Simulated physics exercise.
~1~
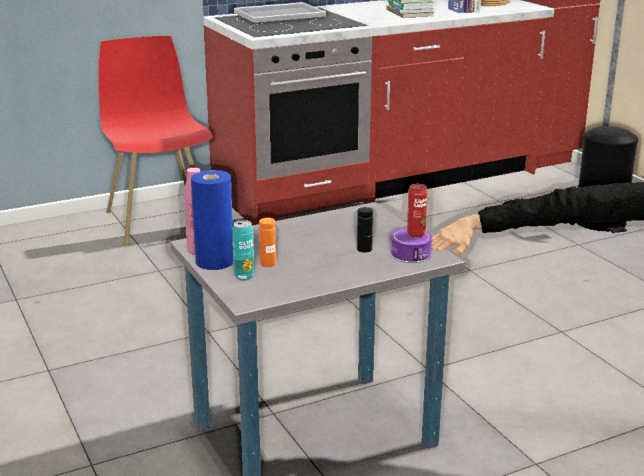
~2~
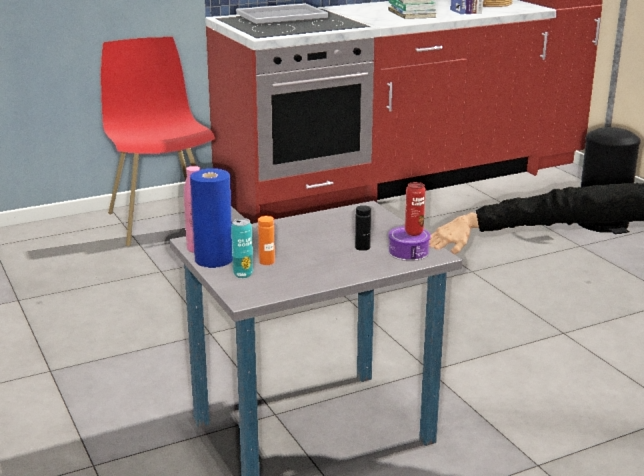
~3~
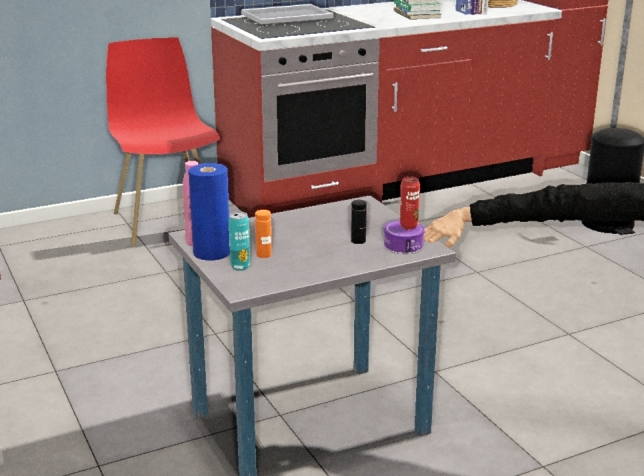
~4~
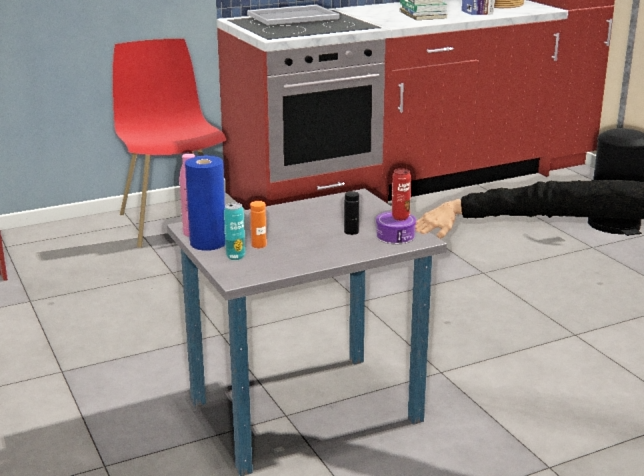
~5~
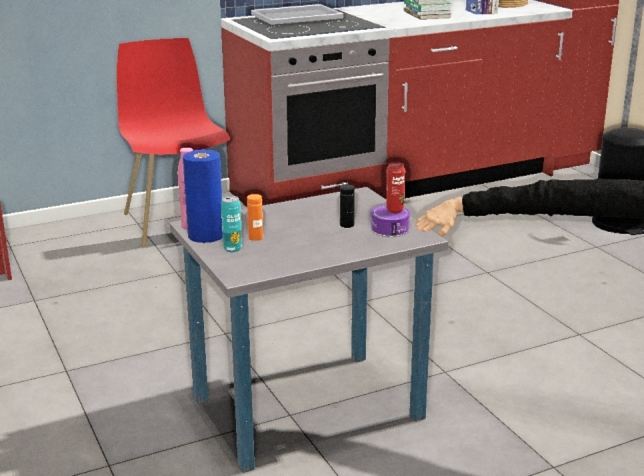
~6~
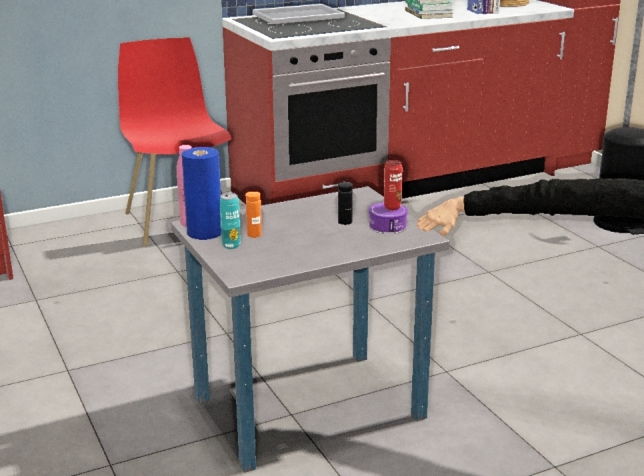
A small grey side table with blue legs stands in a kitchen, a dark-sleeved arm reaching in from the right with its hand by the table's edge. At first the table barely moves, with a red can stacked on a purple tub and the pink bottle, blue roll, turquoise can, and orange and black shakers standing nearby. Then it slides a short way back toward the red cupboards and slightly left, the hand following, as the view pans gently left. The items ride along without tipping. The movement fades, and everything is still upright, the red can on its tub.
